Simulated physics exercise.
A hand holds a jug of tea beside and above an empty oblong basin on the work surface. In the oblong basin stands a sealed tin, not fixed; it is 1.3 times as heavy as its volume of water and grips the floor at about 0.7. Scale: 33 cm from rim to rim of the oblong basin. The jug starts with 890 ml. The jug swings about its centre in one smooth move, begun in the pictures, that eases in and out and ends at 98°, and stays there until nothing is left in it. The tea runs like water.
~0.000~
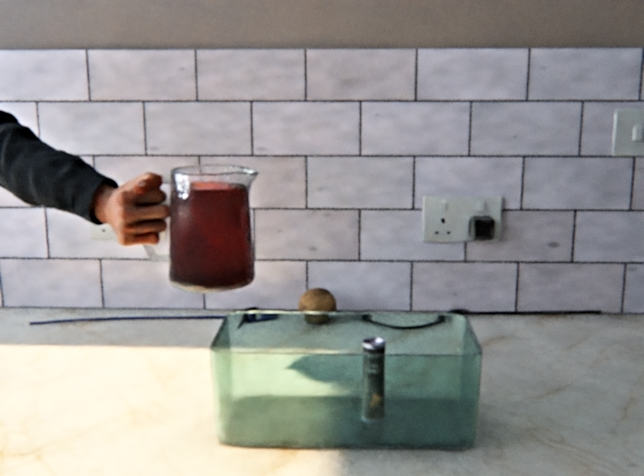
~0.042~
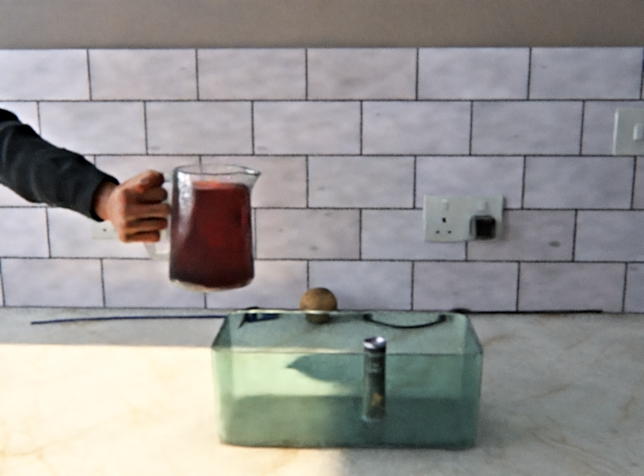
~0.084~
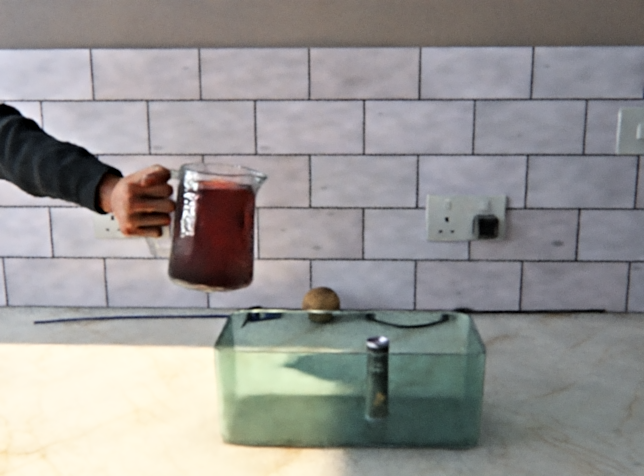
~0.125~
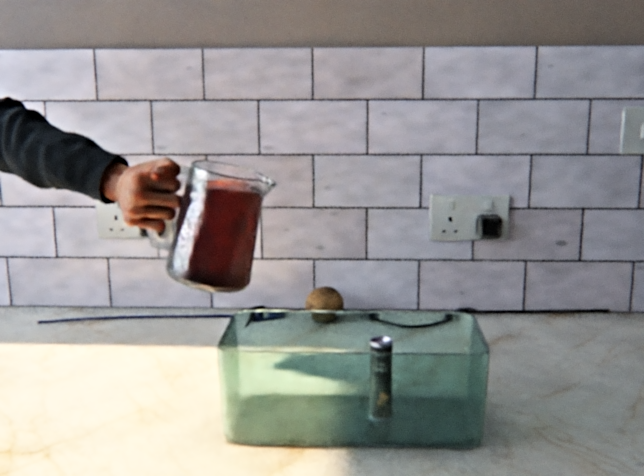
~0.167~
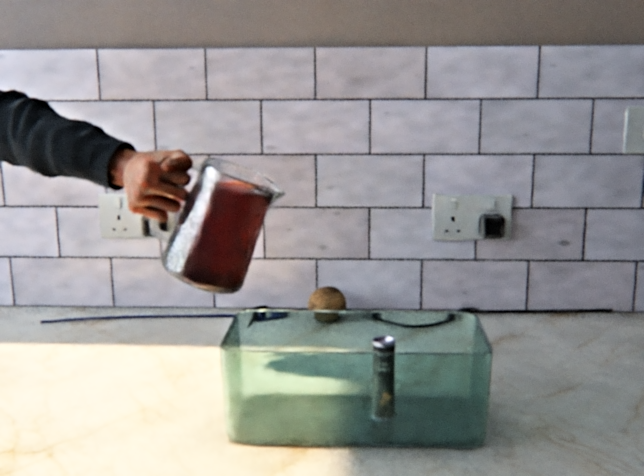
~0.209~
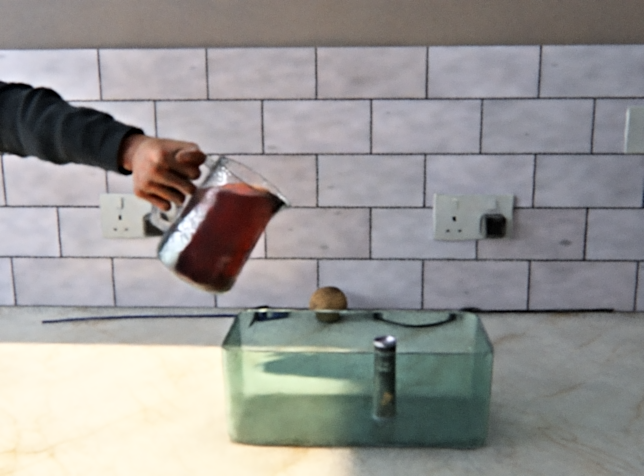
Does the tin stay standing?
It keeps standing.
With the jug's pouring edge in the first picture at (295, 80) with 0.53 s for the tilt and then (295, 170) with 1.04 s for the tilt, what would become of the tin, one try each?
First it keeps standing; then it topples.
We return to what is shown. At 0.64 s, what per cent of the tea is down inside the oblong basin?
Near 42 in a hundred.
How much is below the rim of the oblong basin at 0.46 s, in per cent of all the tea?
About 7 per cent.
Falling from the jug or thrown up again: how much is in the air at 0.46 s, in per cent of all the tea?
Near 20 in a hundred.
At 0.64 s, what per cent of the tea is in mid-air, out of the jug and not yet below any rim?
About 20 per cent.
Then, 0.46 s in, the tilt is 93° and 73 per cent is still to pour; the tin stands where it began.
Then, 0.64 s in, the tilt is 98° and 38 per cent is still to pour; the tin stands where it began.
Then, 0.82 s in, the tilt is 98° and 17 per cent is still to pour; the tin stands 2 cm from where it began.
Then, 1.03 s in, the tilt is 98° and 8 per cent is still to pour; the tin leans 5°.
Finally, the tin stands 2 cm from where it began.
